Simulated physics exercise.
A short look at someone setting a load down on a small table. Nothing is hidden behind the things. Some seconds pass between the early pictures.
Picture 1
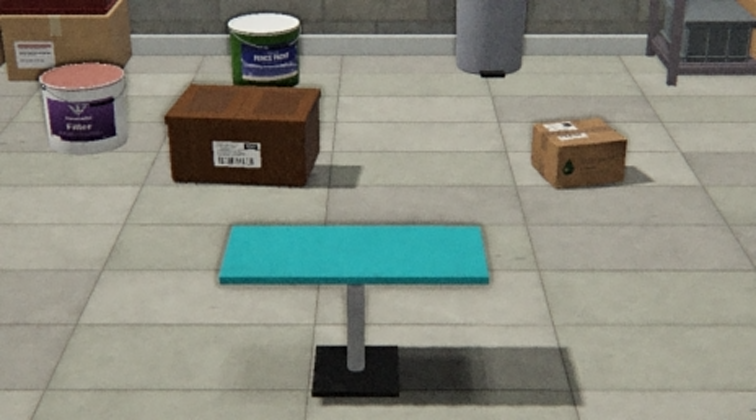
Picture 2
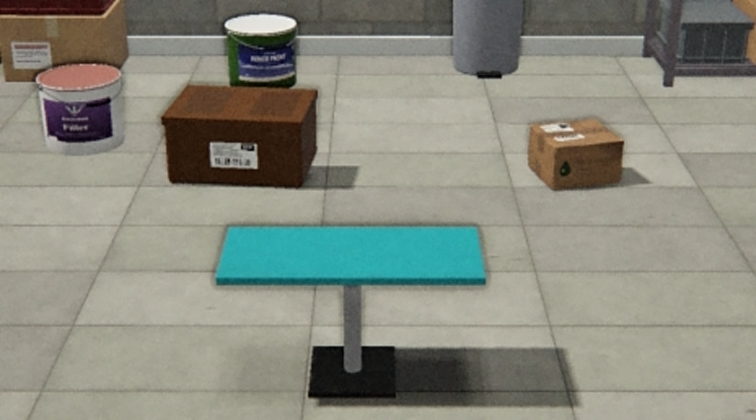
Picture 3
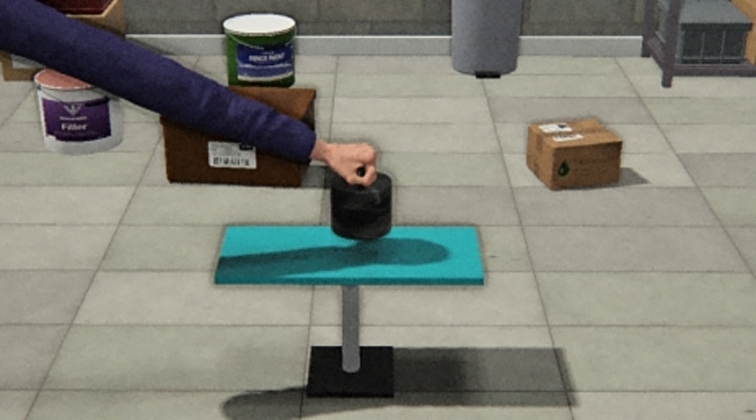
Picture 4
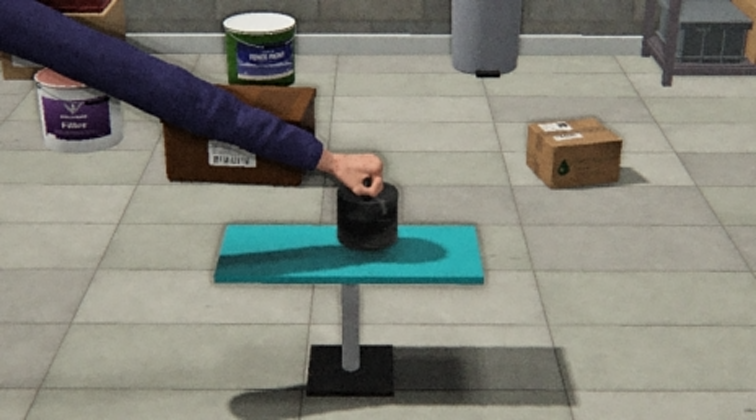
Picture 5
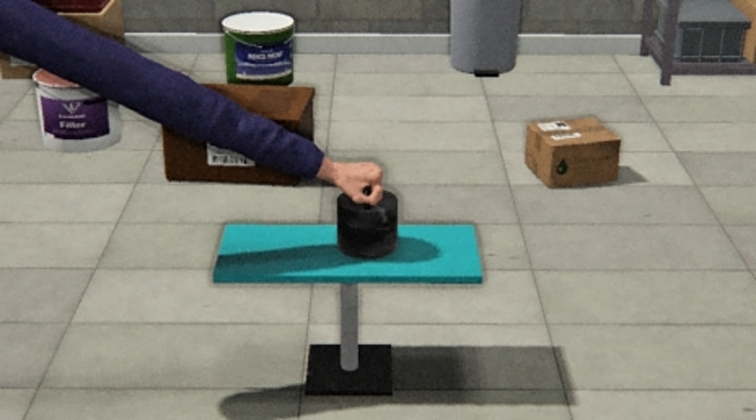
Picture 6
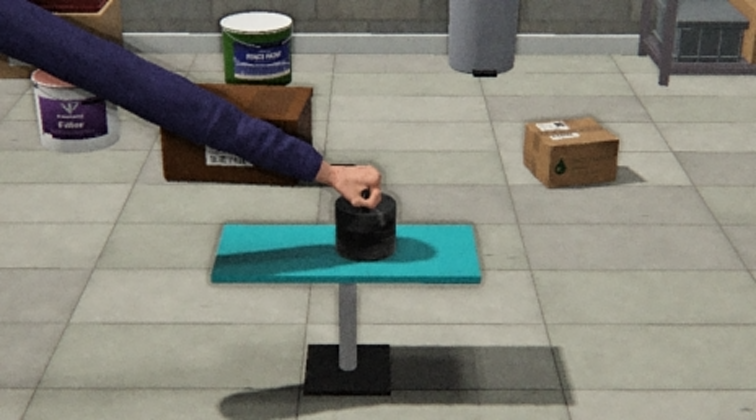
Black cylinder being lowered by a hand in a dark blue sleeve onto a turquoise table, the hand still gripping its top.
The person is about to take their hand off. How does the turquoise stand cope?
Here the turquoise stand keeps steady.
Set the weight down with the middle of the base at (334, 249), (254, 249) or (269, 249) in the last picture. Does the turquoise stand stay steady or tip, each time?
In turn it does not tip; tilts up; goes over.
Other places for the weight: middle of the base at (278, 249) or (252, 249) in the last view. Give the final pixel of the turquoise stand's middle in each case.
Resting at (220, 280) and (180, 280).
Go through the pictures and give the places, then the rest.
Turquoise stand (355, 254), in the first frame.
Turquoise stand (352, 255), in the second frame.
Still on the way; turquoise stand (350, 255); weight (361, 204), in the third frame.
Still on the way; turquoise stand (350, 254); weight (367, 215), in the fourth frame.
Still on the way; turquoise stand (349, 253); weight (367, 223), in the fifth frame.
In place, still held; turquoise stand (347, 253); weight (366, 226), in the sixth frame.
Then, 0.24 s past the last view, turquoise stand at rest near (347, 253).
Finally, the turquoise stand holds firm, near (347, 253).
